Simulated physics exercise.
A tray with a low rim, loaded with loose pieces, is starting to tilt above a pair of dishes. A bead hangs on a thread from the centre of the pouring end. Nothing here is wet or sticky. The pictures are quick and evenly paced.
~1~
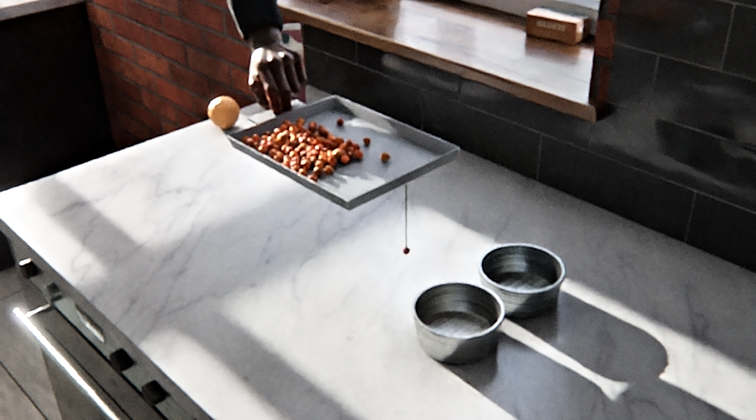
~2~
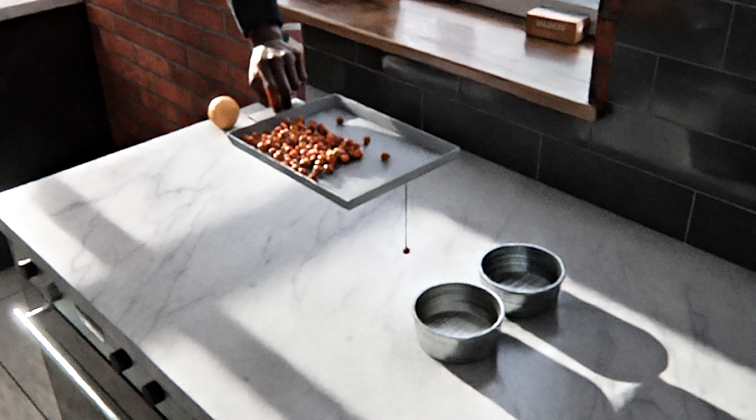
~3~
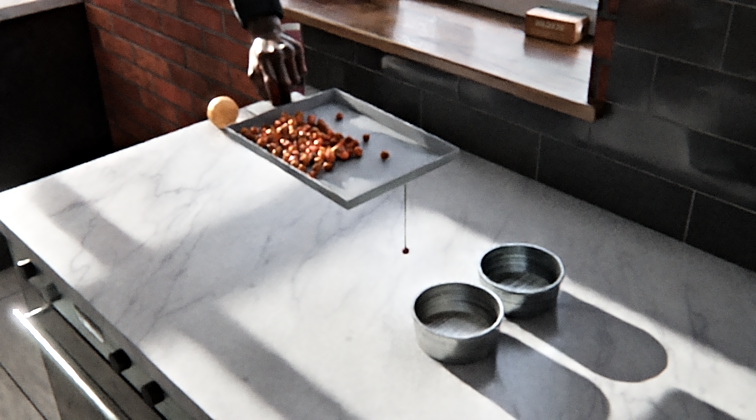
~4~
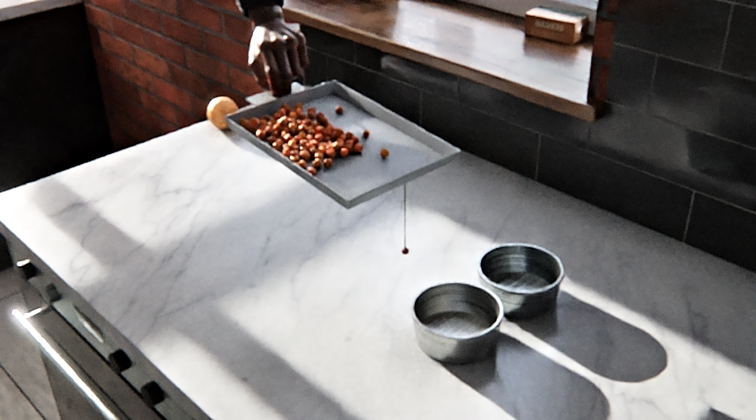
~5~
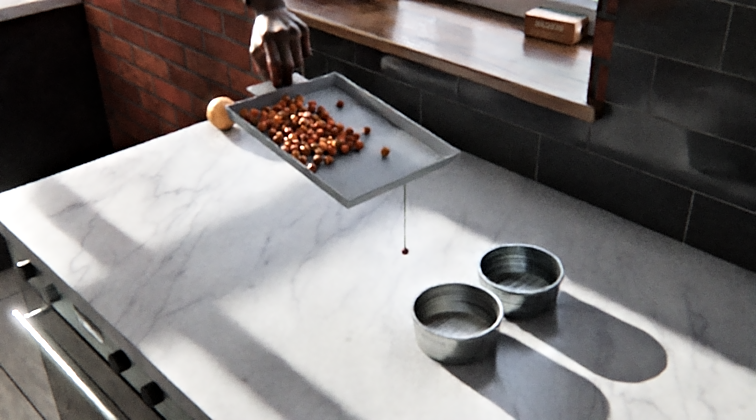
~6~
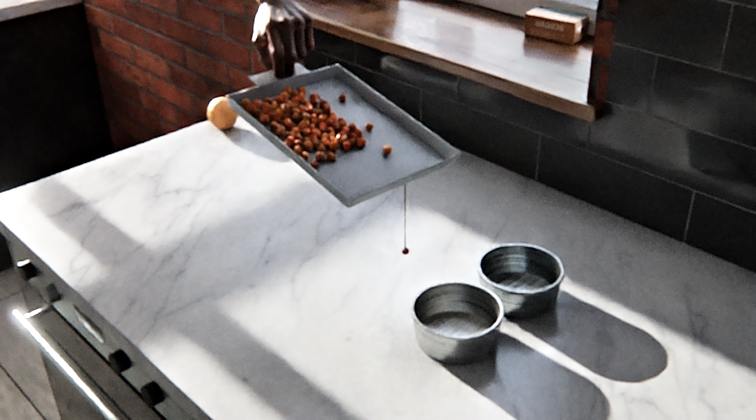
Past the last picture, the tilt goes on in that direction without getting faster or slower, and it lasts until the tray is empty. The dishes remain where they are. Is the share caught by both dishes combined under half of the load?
Yes: Most of the load will miss the dishes.
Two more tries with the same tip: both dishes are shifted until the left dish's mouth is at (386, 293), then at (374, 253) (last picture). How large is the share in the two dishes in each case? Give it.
Trial 1 around 80 percent, trial 2 around 0 percent.
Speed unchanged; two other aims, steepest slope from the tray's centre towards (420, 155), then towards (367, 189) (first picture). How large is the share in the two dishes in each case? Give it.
The first try gives close to 0 per cent, the second close to 0 per cent.
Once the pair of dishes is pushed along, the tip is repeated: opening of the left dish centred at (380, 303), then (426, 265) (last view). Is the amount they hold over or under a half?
Held in all, by try: A larger portion, then a larger portion.
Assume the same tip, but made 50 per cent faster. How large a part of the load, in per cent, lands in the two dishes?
Share: Around 10%.
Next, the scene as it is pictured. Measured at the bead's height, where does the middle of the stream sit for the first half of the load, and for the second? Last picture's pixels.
Around (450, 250) and then (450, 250).
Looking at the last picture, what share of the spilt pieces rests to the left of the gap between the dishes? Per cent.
Roughly 90 percent.
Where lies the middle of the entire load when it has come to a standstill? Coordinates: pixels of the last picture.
Around (452, 284), give or take.
Soon, tray tipped steeply; most on the tray; a small part outside both; a small part in the air.
A while on, tray tipped right over; about a quarter on the tray; about a third outside both; about a third in the air.
Towards the end, tray tipped past a quarter turn; a small part in the left dish; a stray few in the right dish; nearly all outside both.
Finally, tray tipped past a quarter turn; a small part in the left dish; a stray few in the right dish; nearly all outside both.
